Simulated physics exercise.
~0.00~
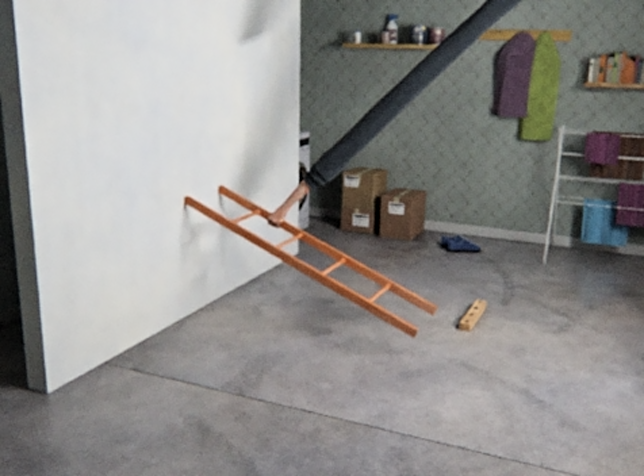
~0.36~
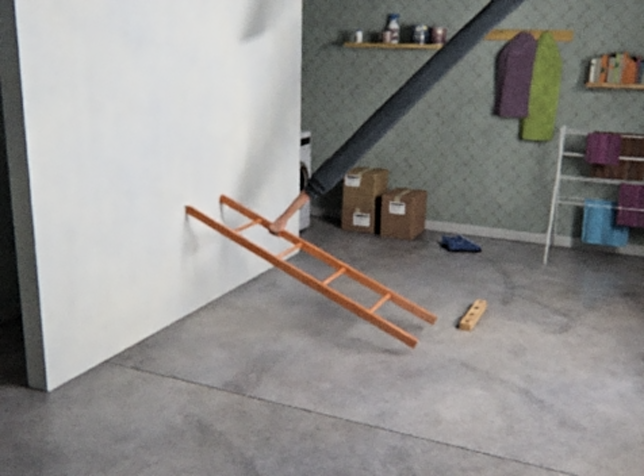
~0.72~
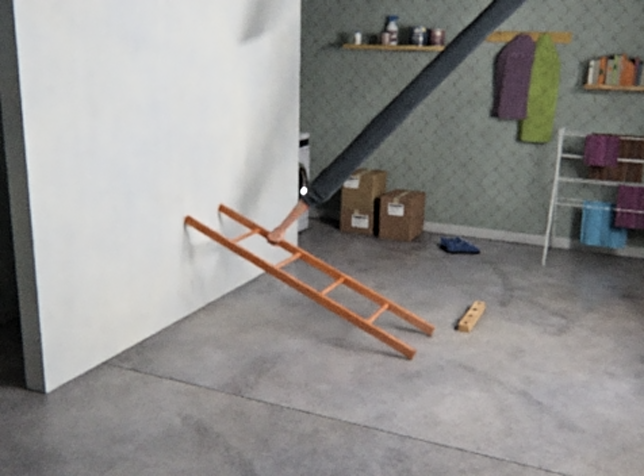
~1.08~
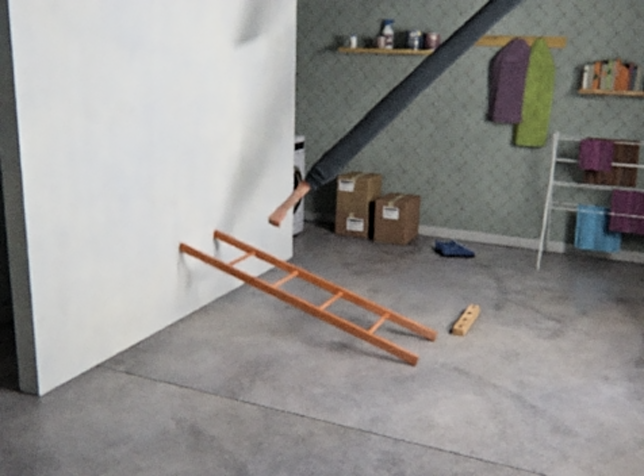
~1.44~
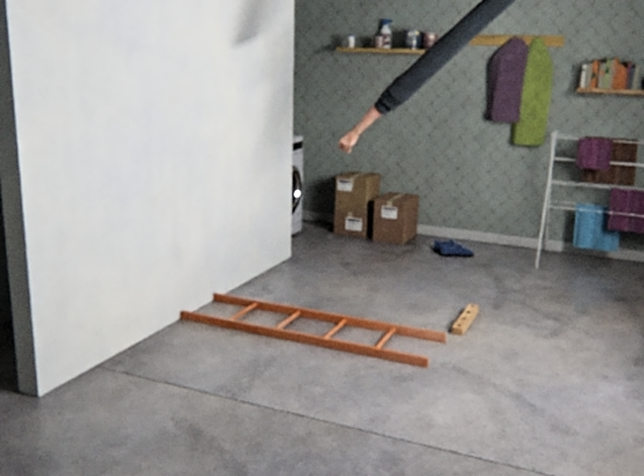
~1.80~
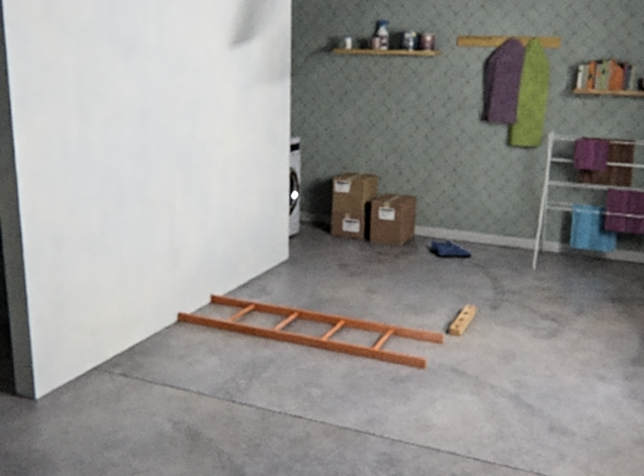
In a utility room with a hard grey floor, seen from slightly above by a gently swaying camera, a white wall stands at the left. An orange ladder leans at a low slant against it, its feet near a small wooden batten, while boxes, shelves, hanging clothes and a drying rack fill the background. A dark-sleeved arm reaches in from the upper right, its hand at the ladder, which shifts very slightly. The hand lets go and draws back as the ladder slips down the wall. The arm leaves, and the ladder lies flat and still beside the unmoved batten.
